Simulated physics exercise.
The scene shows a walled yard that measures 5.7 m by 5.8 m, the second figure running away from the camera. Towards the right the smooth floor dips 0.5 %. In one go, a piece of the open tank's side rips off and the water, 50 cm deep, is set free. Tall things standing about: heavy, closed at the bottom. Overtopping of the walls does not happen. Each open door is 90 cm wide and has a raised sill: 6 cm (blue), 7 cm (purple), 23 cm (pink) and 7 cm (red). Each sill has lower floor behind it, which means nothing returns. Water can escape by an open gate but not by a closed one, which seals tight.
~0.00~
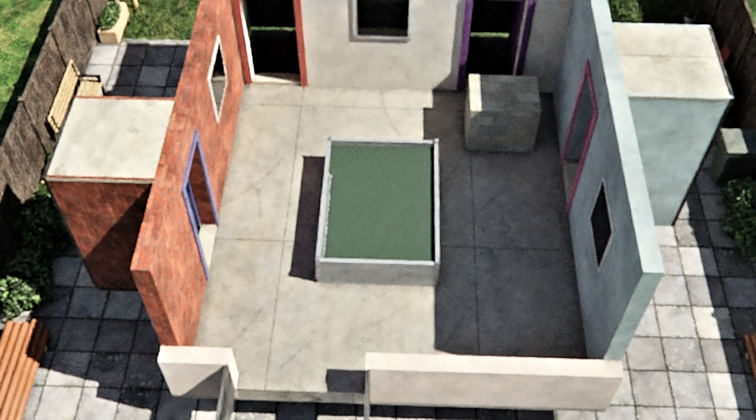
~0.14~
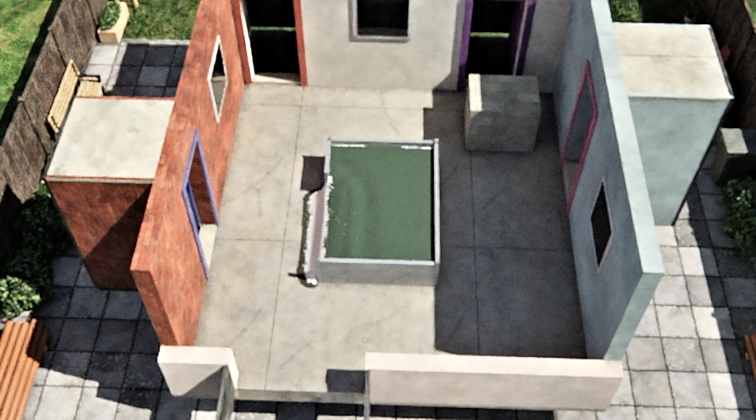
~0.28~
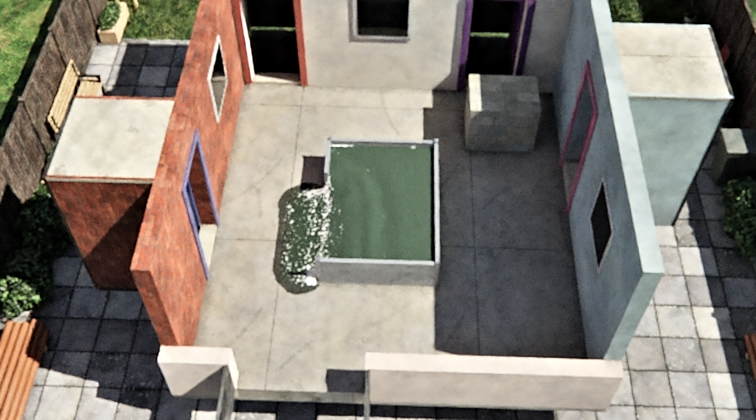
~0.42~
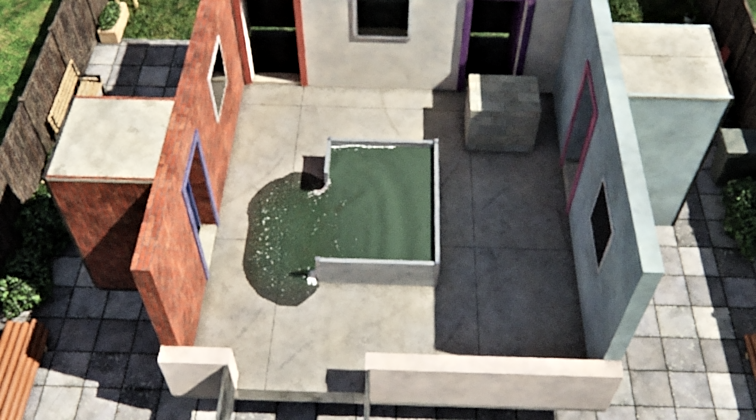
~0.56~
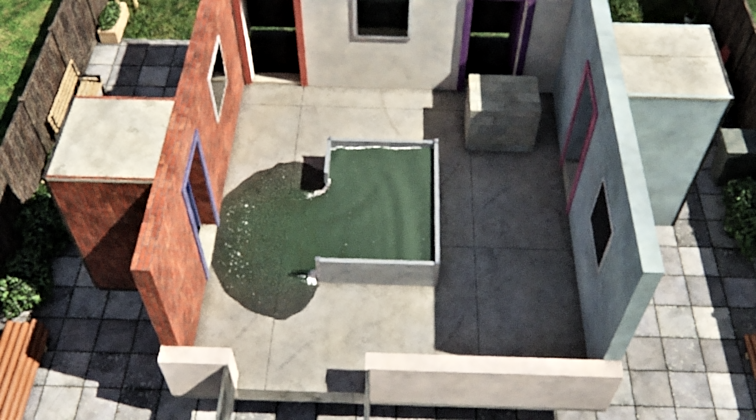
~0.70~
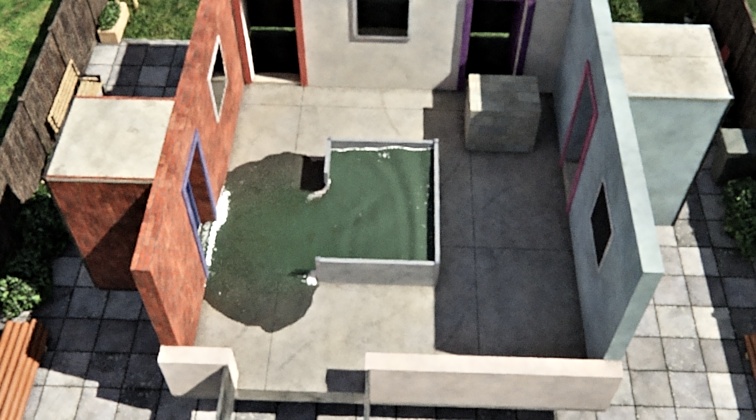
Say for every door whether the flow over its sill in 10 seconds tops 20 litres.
The blue door lets in more than the cap, the purple door lets in less than the cap, the pink door lets in less than the cap, the red door lets in more than the cap.
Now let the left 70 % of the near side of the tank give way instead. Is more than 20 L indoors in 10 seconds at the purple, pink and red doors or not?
Then purple does not exceed it, pink does not exceed it, red does not exceed it.
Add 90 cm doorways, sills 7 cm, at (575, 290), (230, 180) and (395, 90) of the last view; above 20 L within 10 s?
In turn: Short of it, beyond it, short of it.
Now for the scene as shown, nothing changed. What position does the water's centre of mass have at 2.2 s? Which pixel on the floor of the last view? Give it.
Balance point at about (318, 233).
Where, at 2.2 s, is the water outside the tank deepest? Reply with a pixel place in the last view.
It's at about (190, 371) in the last picture.
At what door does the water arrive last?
Looks like the pink door.
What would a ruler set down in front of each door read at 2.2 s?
Door by door, in cm: Blue reads 27, purple reads 0, pink reads 0, red reads 7.
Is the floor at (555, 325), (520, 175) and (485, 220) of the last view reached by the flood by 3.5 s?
Well, the first is untouched by it, the next untouched by it, the last untouched by it.
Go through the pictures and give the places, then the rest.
In the first picture, the open tank at (380, 201) is whole and still, 50 cm deep.
In the second picture, water pours out at (325, 229) and has run 0.9 m, to (306, 282); typically 8 cm deep outside, 50 cm at the open tank's back.
In the third picture, the front is at (294, 288), 1.1 m from the gap at (325, 231); 1.2 m2 of floor is under water; 50 cm left at the back of the open tank.
In the fourth picture, the front is at (269, 189), 1.4 m from the gap at (325, 231); 2.3 m2 of floor is under water; 50 cm left at the back of the open tank.
In the fifth picture, the front is at (220, 213), 1.8 m from the gap at (325, 231); 3.6 m2 of floor is under water; 48 cm left at the back of the open tank.
In the sixth picture, the front is at (205, 292), 2.1 m from the gap at (325, 231); 4.4 m2 of floor is under water; 43 cm left at the back of the open tank.
After 1.4 s water covers 20 % of the floor and is deepest (31 cm) near (219, 219); blue door 24 cm at the sill, 100 L in, purple door not reached, pink door not reached, red door not reached.
After 2.2 s water covers 30 % of the floor and is deepest (36 cm) near (190, 371); blue door 27 cm at the sill, 244 L in, purple door not reached, pink door not reached, red door 7 cm at the sill, 0 L in.
After 3.5 s water covers 45 % of the floor and is deepest (21 cm) near (190, 371); blue door 17 cm at the sill, 380 L in, purple door not reached, pink door not reached, red door 14 cm at the sill, 32 L in.
After 6.0 s water covers 75 % of the floor and is deepest (10 cm) near (192, 359); blue door 10 cm at the sill, 454 L in, purple door 2 cm at the sill, 0 L in, pink door not reached, red door 10 cm at the sill, 62 L in.
After 10.0 s water covers 95 % of the floor and is deepest (8 cm) near (563, 195); blue door 5 cm at the sill, 466 L in, purple door 5 cm at the sill, 0 L in, pink door 6 cm at the sill, 0 L in, red door 5 cm at the sill, 70 L in.
